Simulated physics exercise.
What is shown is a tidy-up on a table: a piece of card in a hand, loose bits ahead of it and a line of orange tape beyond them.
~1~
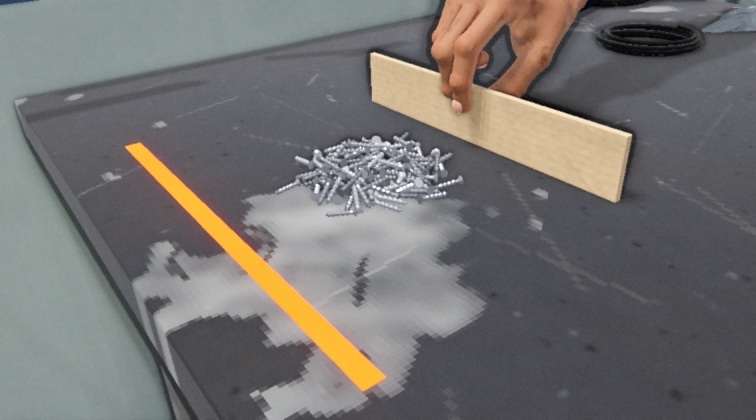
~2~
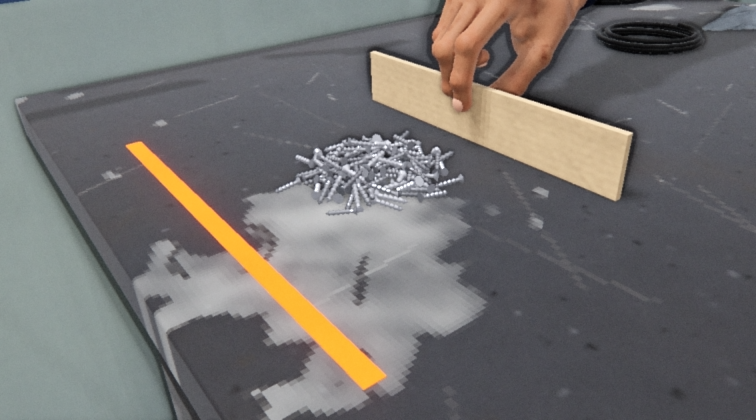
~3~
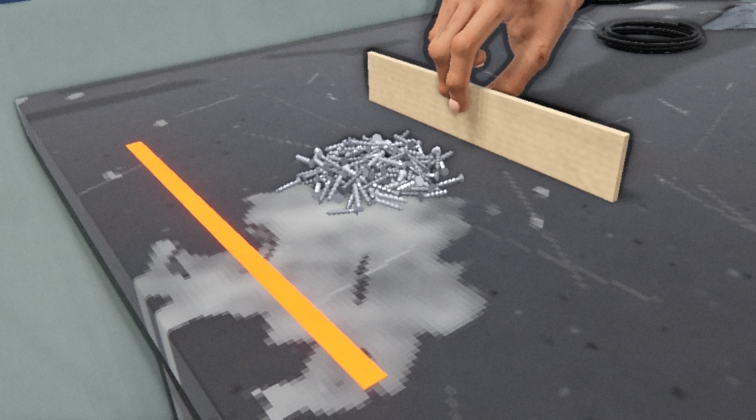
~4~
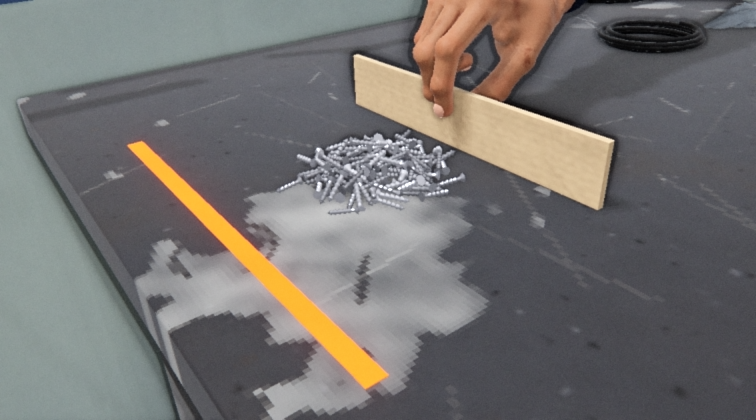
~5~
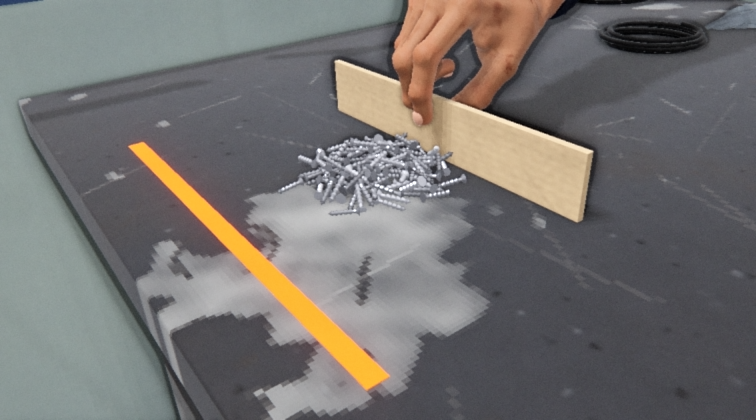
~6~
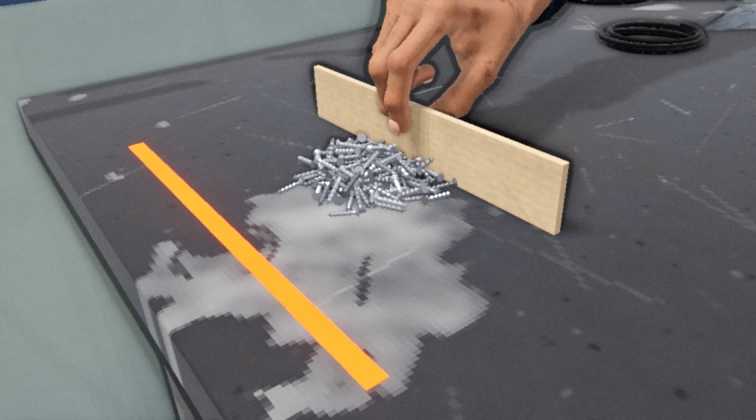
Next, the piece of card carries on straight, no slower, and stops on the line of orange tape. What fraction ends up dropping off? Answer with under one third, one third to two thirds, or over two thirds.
The share that drops off is under one third.
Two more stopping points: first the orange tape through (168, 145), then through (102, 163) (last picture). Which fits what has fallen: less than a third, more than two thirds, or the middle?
First try: Under a third; second try: Over two thirds.
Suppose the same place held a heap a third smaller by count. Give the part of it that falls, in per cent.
Expected share: Around 10 %.
Just after the last frame, piece of card still moving, near (313, 133); heap all on the table, its front near (220, 230).
A moment on, piece of card stopped at the orange tape; heap about a tenth over the edge.
Further on, piece of card stopped at the orange tape; heap roughly a quarter over the edge.
When it is over, piece of card stopped at the orange tape; heap roughly a quarter over the edge.
